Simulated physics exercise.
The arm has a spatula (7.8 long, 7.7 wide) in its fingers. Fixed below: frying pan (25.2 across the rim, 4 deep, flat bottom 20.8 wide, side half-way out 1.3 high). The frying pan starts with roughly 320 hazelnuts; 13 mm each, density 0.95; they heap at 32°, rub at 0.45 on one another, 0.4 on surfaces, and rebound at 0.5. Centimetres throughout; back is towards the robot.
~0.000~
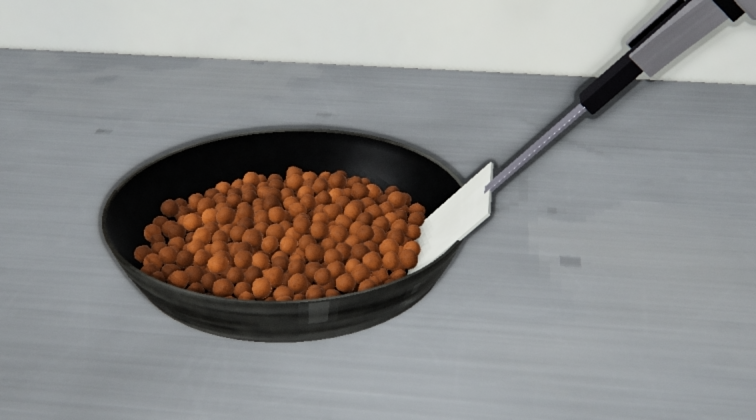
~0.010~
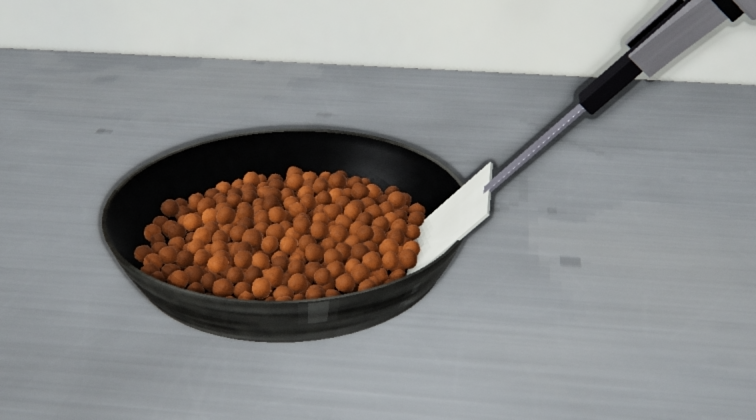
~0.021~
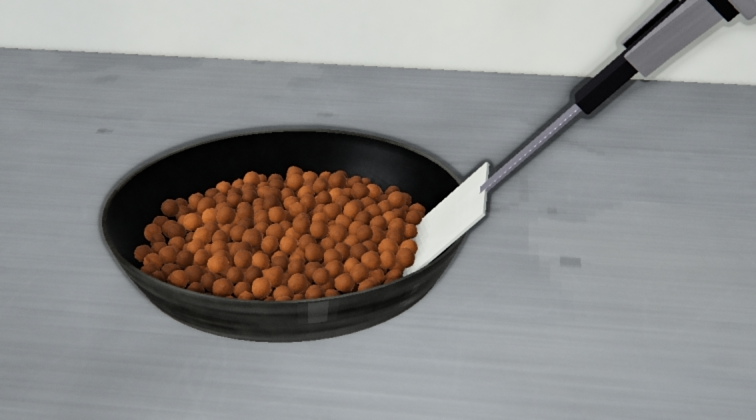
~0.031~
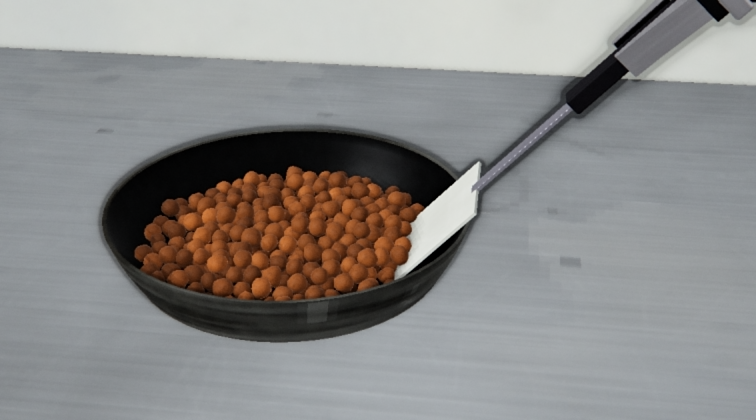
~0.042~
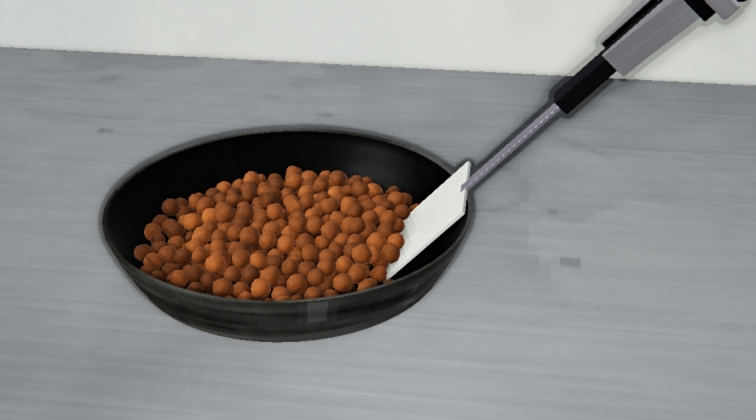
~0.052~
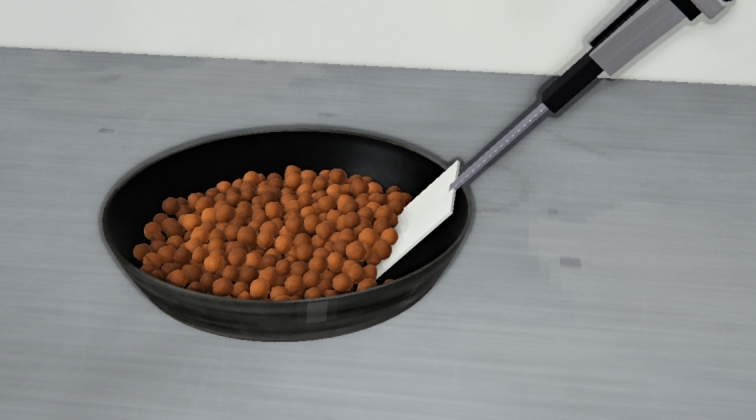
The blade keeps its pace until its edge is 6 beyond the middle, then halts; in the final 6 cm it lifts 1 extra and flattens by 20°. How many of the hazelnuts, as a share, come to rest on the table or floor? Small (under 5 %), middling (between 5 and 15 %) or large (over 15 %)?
On the table or floor the share is small, under 5 %.
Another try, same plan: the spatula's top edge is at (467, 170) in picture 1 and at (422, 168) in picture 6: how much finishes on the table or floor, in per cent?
Some 5 per cent.
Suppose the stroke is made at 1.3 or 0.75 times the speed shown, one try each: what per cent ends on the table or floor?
Some 0 and 0 per cent.
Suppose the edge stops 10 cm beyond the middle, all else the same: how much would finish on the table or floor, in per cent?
Then about 10 per cent.
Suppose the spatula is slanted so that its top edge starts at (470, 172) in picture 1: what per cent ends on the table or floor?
Some 0 per cent.
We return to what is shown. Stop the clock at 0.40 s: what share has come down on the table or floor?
About 0 per cent.
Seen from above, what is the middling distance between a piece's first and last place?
About 3 cm.
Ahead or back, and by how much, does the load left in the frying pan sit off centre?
Some 4.0 cm ahead.
After 0.11 s, sloping 48°, highest piece 5 above the table; 321 in the frying pan.
After 0.17 s, sloping 40°, highest piece 6 above the table; 321 in the frying pan.
After 0.40 s, sloping 28°, highest piece 5 above the table; 319 in the frying pan, 2 on the table or floor.
After 1.45 s, sloping 28°, highest piece 5 above the table; 319 in the frying pan, 2 on the table or floor.
In the end, 319 in the frying pan, 2 on the table or floor. That is 1 % on the table or floor.
